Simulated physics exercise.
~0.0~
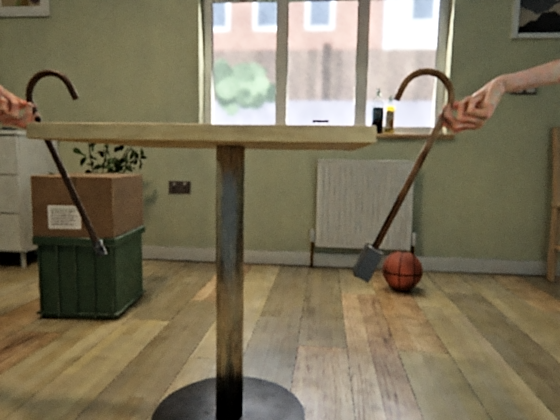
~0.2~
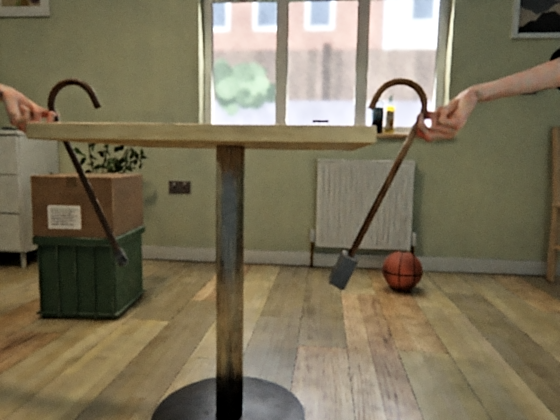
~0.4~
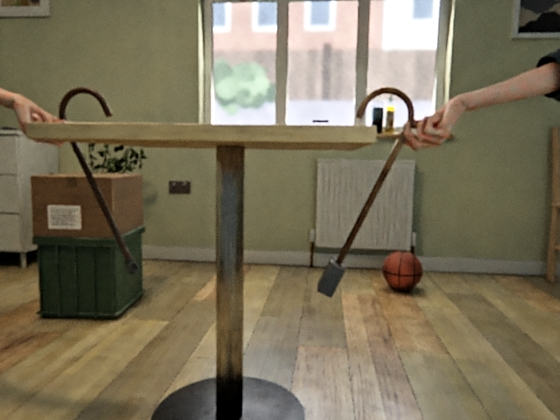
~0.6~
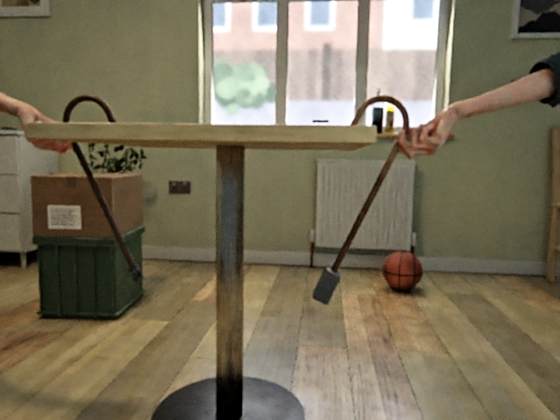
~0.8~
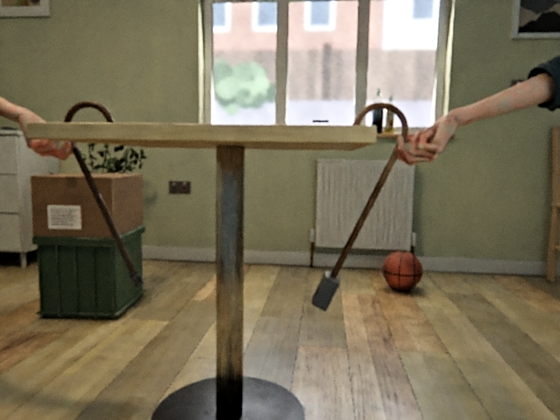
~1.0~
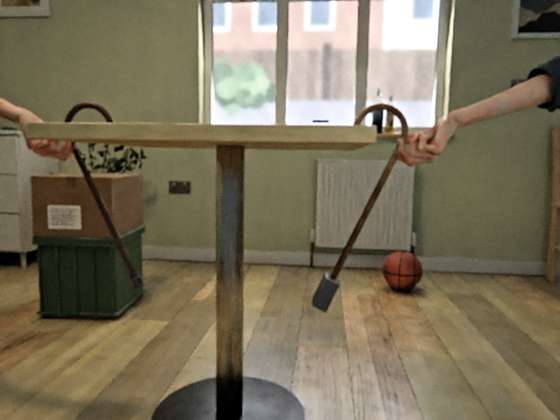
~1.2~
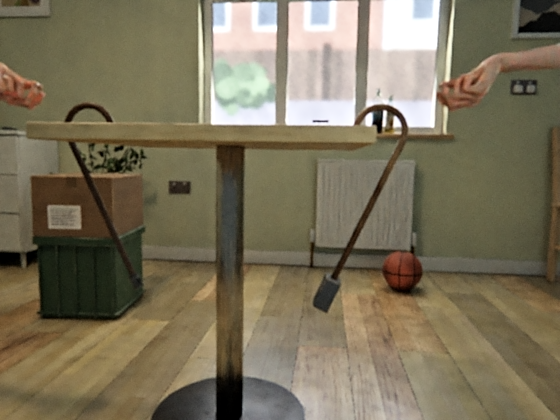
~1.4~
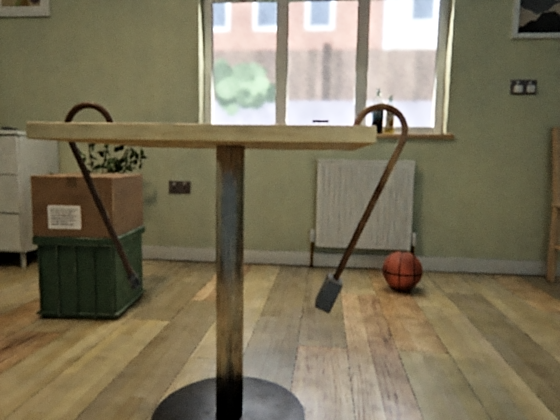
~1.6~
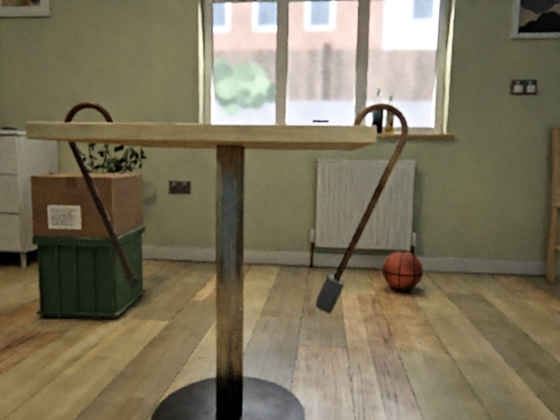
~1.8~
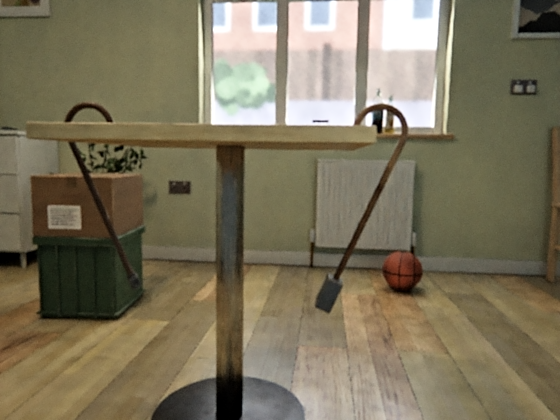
A brown cane and a similar hooked stick with a grey block at its end were brought in by two hands and hooked over opposite edges of a wooden table, then the hands let go and withdrew, leaving both hanging still.
